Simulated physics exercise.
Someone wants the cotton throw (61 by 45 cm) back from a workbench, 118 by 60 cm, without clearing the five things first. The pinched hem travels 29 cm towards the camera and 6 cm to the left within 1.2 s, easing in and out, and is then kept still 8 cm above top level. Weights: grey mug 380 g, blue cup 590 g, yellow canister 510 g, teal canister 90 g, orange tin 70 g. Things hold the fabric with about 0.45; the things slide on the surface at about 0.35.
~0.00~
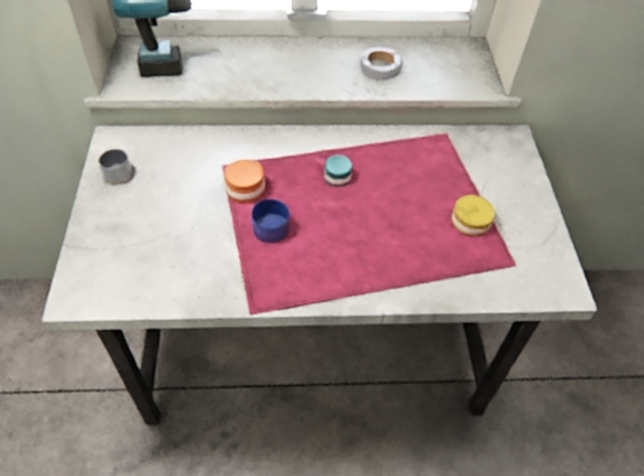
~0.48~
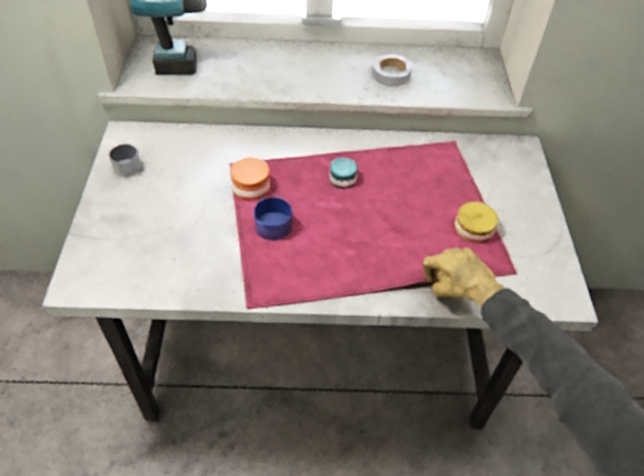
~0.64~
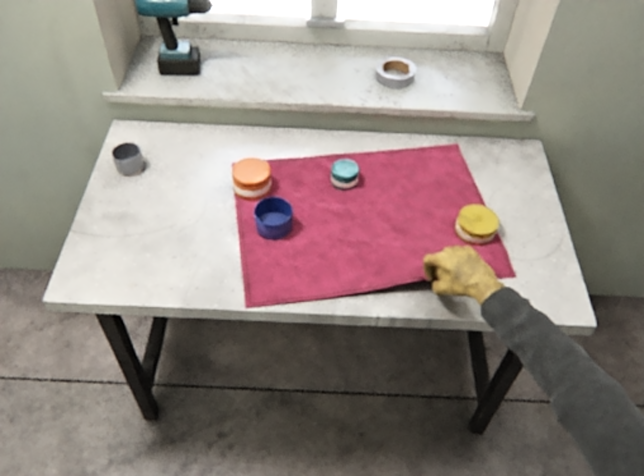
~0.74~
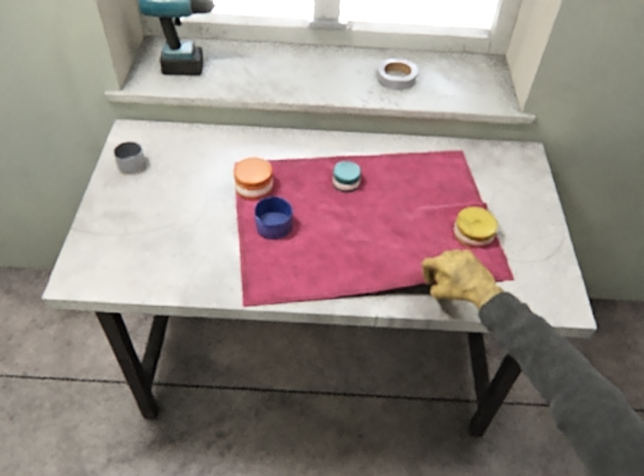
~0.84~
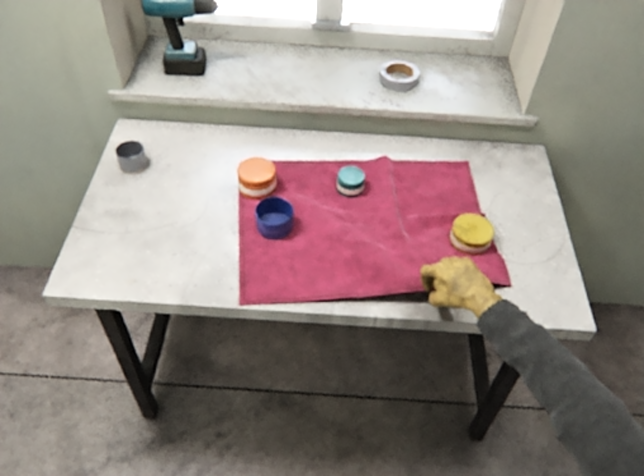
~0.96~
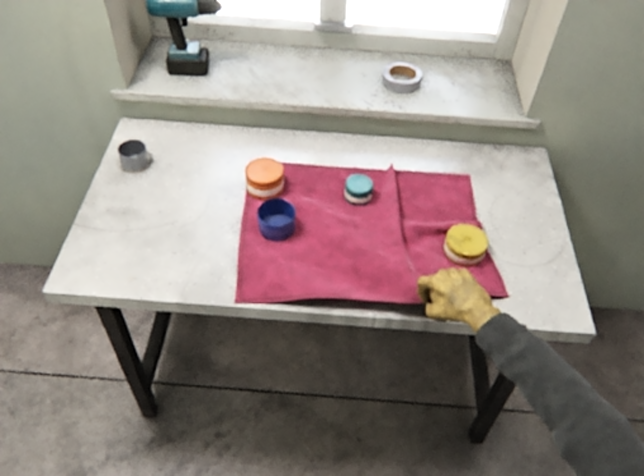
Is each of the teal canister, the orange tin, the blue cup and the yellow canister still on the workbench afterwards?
The teal canister remains up there, the orange tin stays on, the blue cup keeps to the top, the yellow canister falls off.
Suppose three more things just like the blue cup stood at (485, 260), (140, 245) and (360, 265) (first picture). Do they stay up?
In turn: Falls off, remains, falls off.
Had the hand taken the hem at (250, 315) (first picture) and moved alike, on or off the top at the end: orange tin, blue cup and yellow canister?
Then: Orange tin drops off, blue cup falls off, yellow canister stays on.
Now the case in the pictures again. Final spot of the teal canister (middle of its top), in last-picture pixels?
At about (408, 261).
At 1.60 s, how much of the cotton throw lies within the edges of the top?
Some 60 per cent of it.
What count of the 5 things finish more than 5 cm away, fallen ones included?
I count 4.
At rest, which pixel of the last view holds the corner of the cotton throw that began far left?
Around (318, 198).
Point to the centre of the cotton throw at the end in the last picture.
Around (395, 303).
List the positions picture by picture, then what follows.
In the first picture, teal canister (339, 164); orange tin (244, 172); blue cup (270, 213); yellow canister (475, 209); cotton throw corners (250, 315) (222, 165) (447, 133) (516, 266).
In the second picture, cotton throw corners (247, 309) (455, 141); grip (432, 281).
In the third picture, cotton throw corners (246, 308) (457, 144); grip (432, 279).
In the fourth picture, teal canister (347, 170); yellow canister (478, 221); cotton throw corners (243, 307) (462, 151); grip (431, 283).
In the fifth picture, teal canister (351, 175); orange tin (256, 169); yellow canister (474, 228); cotton throw corners (239, 305) (468, 162); grip (430, 290).
In the sixth picture, teal canister (360, 183); orange tin (264, 169); blue cup (277, 212); yellow canister (468, 239); cotton throw corners (235, 303) (470, 175) (509, 297); grip (427, 302).
After 1.2 s, 90 % of the cotton throw is still over the top; yellow canister 15 cm off its start, teal canister 13 cm off its start, orange tin 7 cm off its start.
After 1.4 s, 80 % of the cotton throw is still over the top; yellow canister 24 cm off its start, teal canister 21 cm off its start, orange tin 13 cm off its start.
After 1.6 s, 60 % of the cotton throw is still over the top; yellow canister over the edge, teal canister 28 cm off its start at (402, 250), orange tin 18 cm off its start at (310, 204).
After 1.8 s, 55 % of the cotton throw is still over the top; yellow canister over the edge, teal canister 31 cm off its start, orange tin 20 cm off its start.
After 3.4 s, 55 % of the cotton throw is still over the top; yellow canister over the edge, teal canister 31 cm off its start at (408, 261), orange tin 20 cm off its start at (315, 211), blue cup 20 cm off its start at (311, 271).
